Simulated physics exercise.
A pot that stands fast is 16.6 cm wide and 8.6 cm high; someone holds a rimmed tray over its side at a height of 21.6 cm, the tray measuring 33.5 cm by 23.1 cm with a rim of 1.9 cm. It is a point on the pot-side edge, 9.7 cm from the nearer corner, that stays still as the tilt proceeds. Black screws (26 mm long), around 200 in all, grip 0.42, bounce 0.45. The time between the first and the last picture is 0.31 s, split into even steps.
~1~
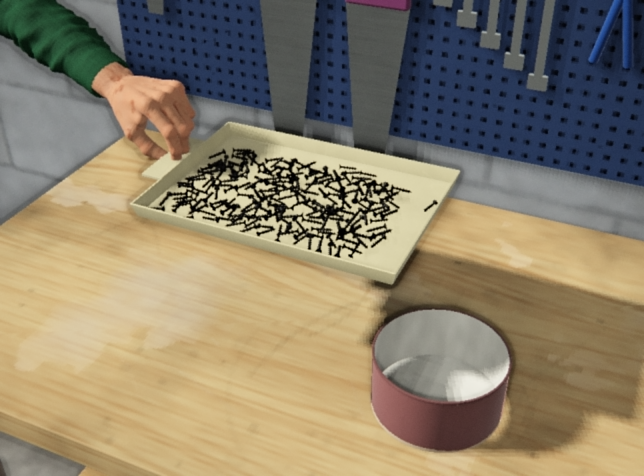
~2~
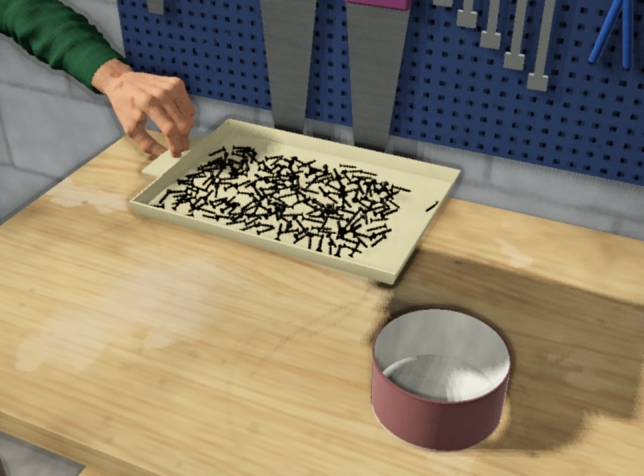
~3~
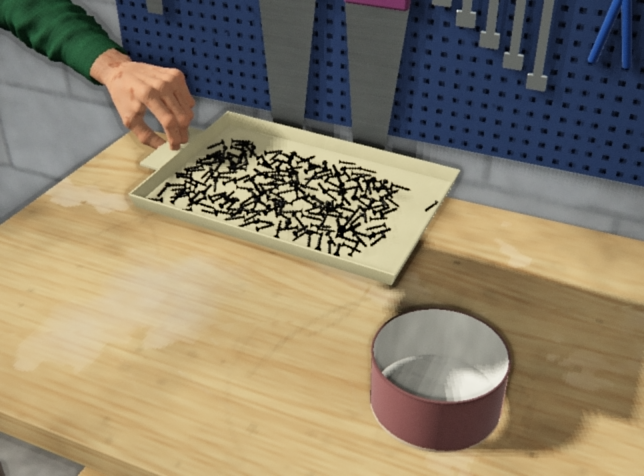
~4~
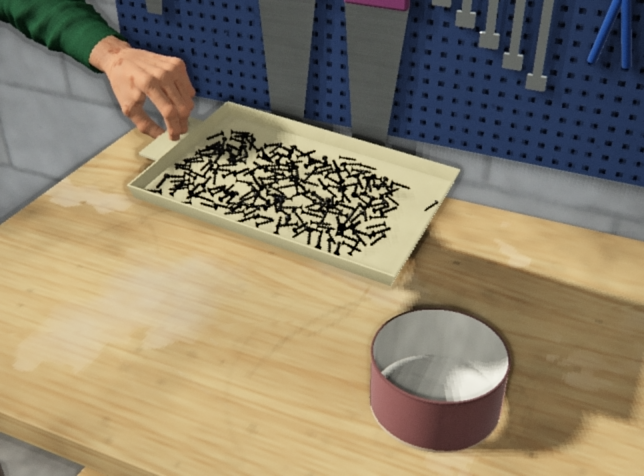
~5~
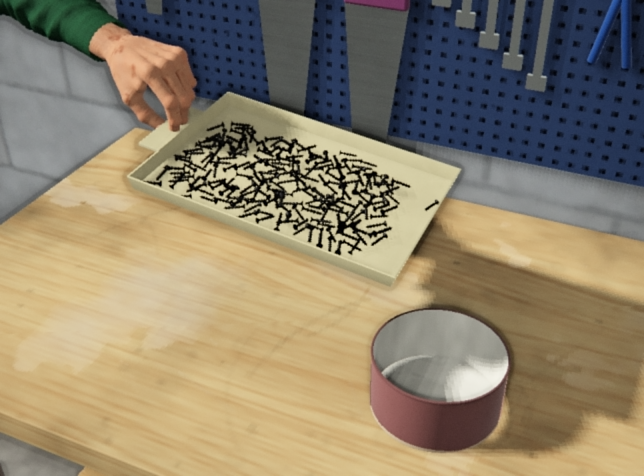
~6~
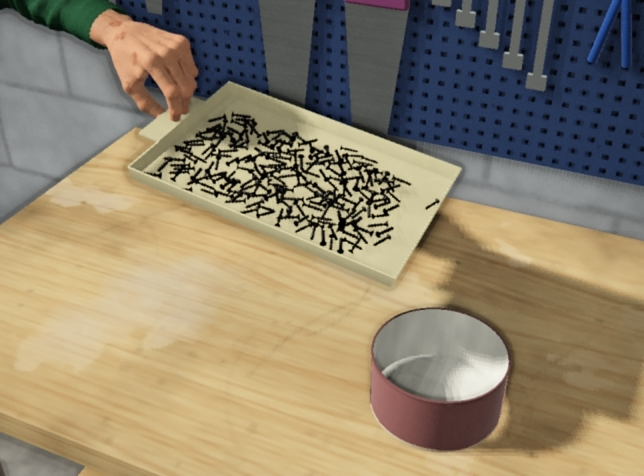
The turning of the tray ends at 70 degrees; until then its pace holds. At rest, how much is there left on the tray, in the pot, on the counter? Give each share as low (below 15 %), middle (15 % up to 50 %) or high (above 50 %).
Left on the tray - middle, pot - high, counter - low.
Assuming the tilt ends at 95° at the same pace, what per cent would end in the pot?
About 90 in a hundred would end up in the pot.
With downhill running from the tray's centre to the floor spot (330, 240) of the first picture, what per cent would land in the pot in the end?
Near 45 percent, give or take.
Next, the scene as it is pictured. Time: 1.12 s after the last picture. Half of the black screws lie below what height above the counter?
About 24 centimetres.
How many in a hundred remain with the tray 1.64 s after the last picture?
About 50%.
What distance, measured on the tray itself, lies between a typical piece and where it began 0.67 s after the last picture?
By then it sits near 11 cm from where it began.
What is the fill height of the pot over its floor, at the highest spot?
My guess is around 2.0 centimetres.
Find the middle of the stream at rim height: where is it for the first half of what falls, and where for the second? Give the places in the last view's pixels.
At roughly (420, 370) first, later on at (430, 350).
Then, 0.67 s after the last picture, tilt 38 degrees; the tray holds 100 %, the pot 0 %.
Then, 1.12 s after the last picture, tilt 57 degrees; the tray holds 90 %, the pot 5 %.
Then, 1.64 s after the last picture, tilt 70 degrees; the tray holds 50 %, the pot 40 %.
In the end, tray 25 %, pot 70 %, counter 10 %.
